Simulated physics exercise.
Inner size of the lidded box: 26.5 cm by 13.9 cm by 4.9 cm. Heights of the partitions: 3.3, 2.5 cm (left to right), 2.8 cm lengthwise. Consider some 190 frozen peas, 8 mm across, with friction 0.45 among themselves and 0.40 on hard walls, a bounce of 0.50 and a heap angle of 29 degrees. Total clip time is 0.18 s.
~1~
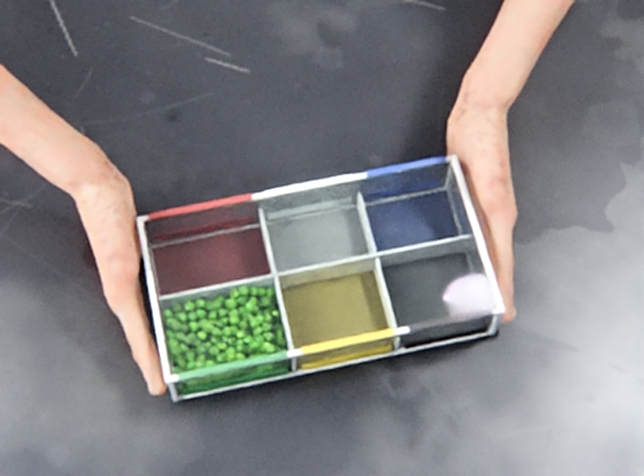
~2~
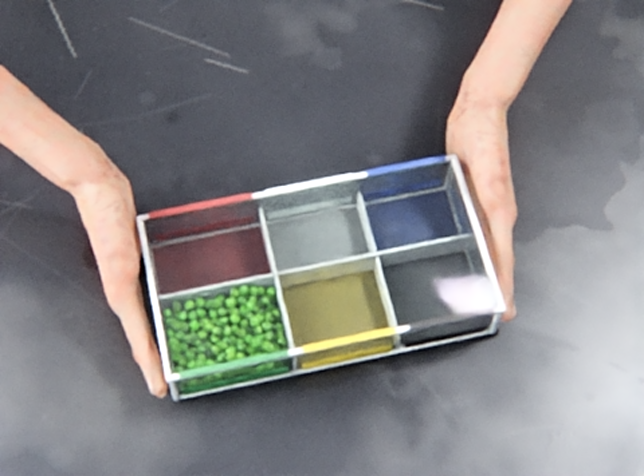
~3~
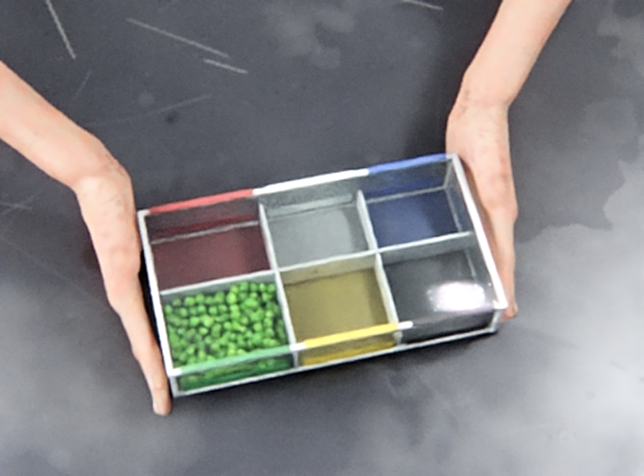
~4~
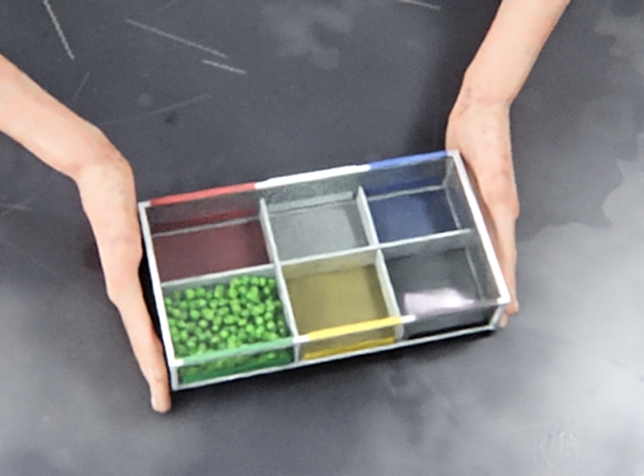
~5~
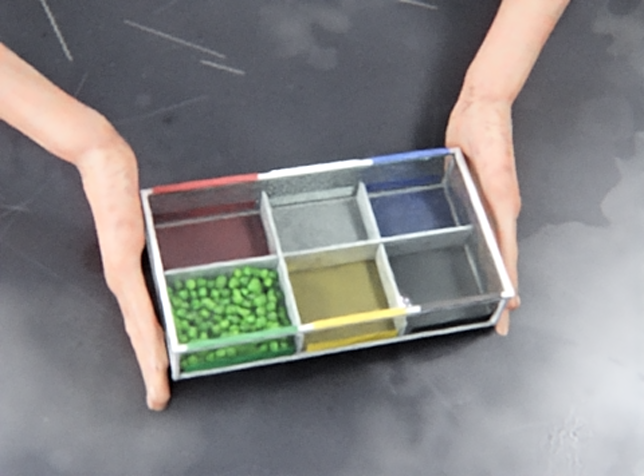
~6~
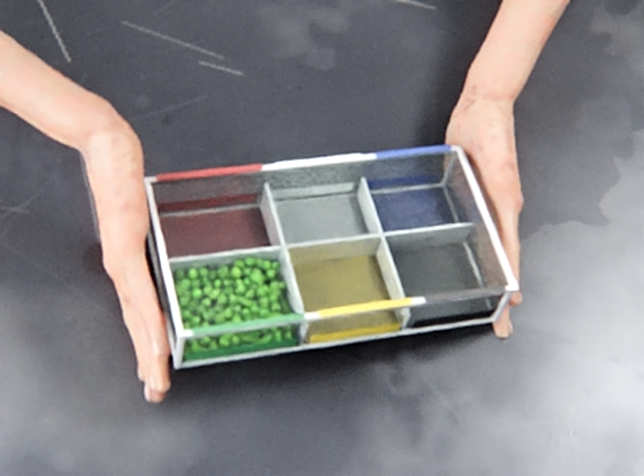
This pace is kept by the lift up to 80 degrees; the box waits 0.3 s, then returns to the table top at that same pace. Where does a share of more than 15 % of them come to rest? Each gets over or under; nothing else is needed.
Red ends under. Blue ends over. Green ends over. Yellow ends under. White ends under. Black ends under.
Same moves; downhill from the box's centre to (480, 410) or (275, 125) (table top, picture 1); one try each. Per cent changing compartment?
That would be close to 10 per cent and then close to 45 per cent.
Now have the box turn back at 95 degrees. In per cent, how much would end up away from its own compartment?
Near 50 in a hundred.
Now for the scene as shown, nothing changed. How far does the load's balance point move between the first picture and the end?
7.5 cm.
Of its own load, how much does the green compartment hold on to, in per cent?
Something like 70 per cent.
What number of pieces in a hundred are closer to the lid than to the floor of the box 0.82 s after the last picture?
I'd put it at some 50 percent.
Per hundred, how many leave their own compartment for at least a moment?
Around 35 in a hundred.
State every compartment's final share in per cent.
The red one ends with 5, blue 20, green 65, yellow 0, white 5 and black 5 per cent.
Then, 0.82 s after the last picture, tilt 80 degrees; red 5 %, blue 10 %, green 70 %, yellow 5 %, white 5 %.
Then, 1.38 s after the last picture, tilt 43 degrees; red 5 %, blue 20 %, green 65 %, black 5 %.
Then, 1.99 s after the last picture, tilt 0 degrees; red 5 %, blue 20 %, green 65 %, white 5 %, black 5 %.
In the end, red 5 %, blue 20 %, green 65 %, yellow 0 %, white 5 %, black 5 %.
